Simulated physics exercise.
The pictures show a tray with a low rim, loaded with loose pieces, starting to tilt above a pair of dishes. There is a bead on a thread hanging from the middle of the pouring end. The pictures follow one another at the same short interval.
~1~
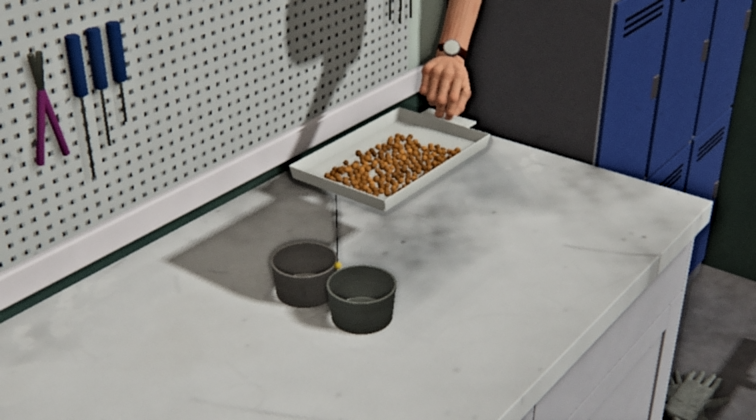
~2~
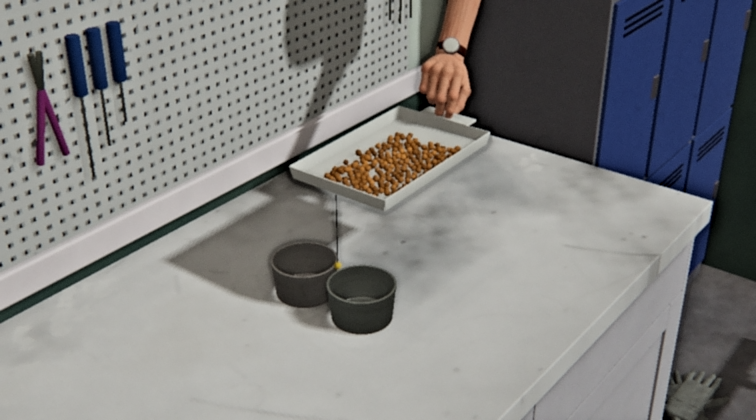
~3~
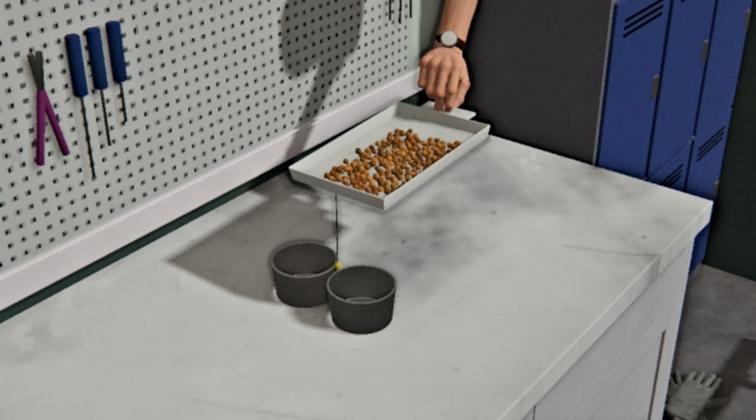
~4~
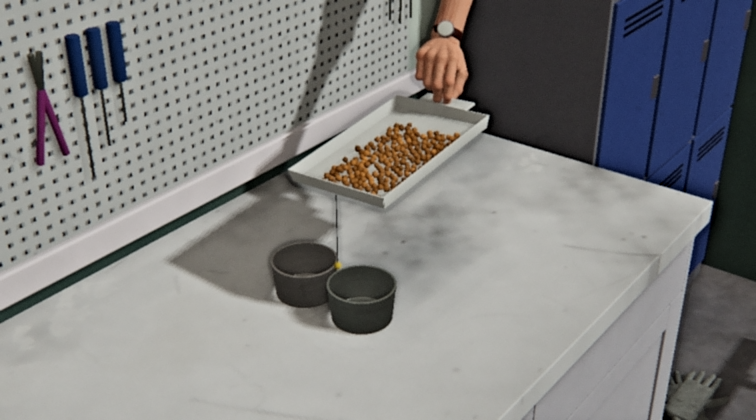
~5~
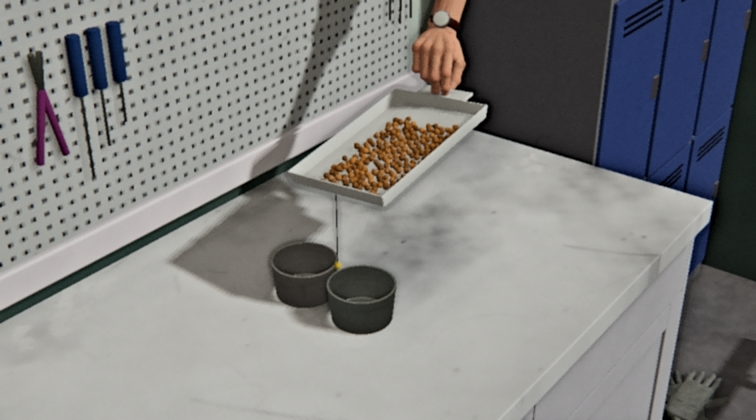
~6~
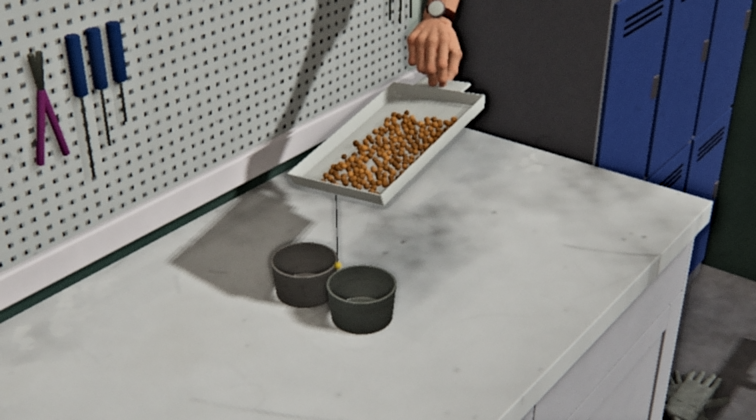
A hand slowly raises the far end of a tray of roasted chickpeas above two dark dishes.
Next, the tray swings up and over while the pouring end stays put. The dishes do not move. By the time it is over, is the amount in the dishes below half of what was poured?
No - most gets caught.
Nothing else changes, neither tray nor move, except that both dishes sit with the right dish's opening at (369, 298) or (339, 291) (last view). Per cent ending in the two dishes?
Roughly 50 % and 80 %.
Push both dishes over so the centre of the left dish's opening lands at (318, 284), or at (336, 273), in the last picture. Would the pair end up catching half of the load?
Short of half, then short of half.
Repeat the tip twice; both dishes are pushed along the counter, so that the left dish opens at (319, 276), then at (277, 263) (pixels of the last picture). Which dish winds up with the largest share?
Placement one: The left-positioned dish. Placement two: The left-positioned dish.
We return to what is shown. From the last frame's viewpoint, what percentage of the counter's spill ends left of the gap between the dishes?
Roughly 100 in a hundred.
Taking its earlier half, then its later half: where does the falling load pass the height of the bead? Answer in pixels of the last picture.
Early half (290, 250), late half (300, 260).
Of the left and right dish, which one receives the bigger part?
So the winner turns out to be the left-side one.
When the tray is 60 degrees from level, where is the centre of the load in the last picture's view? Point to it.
In the last view, the load is centred near (336, 152).
Soon, tray tipped steeply; nearly all on the tray; a stray few outside both; a stray few in the air.
A while on, tray tipped past a quarter turn; nearly all on the tray; a stray few in the left dish; a stray few outside both; a stray few in the air.
Towards the end, tray tipped past a quarter turn; about two thirds in the left dish; about a quarter outside both.
Finally, tray tipped past a quarter turn; none in the right dish; about two thirds in the left dish; about a quarter outside both.
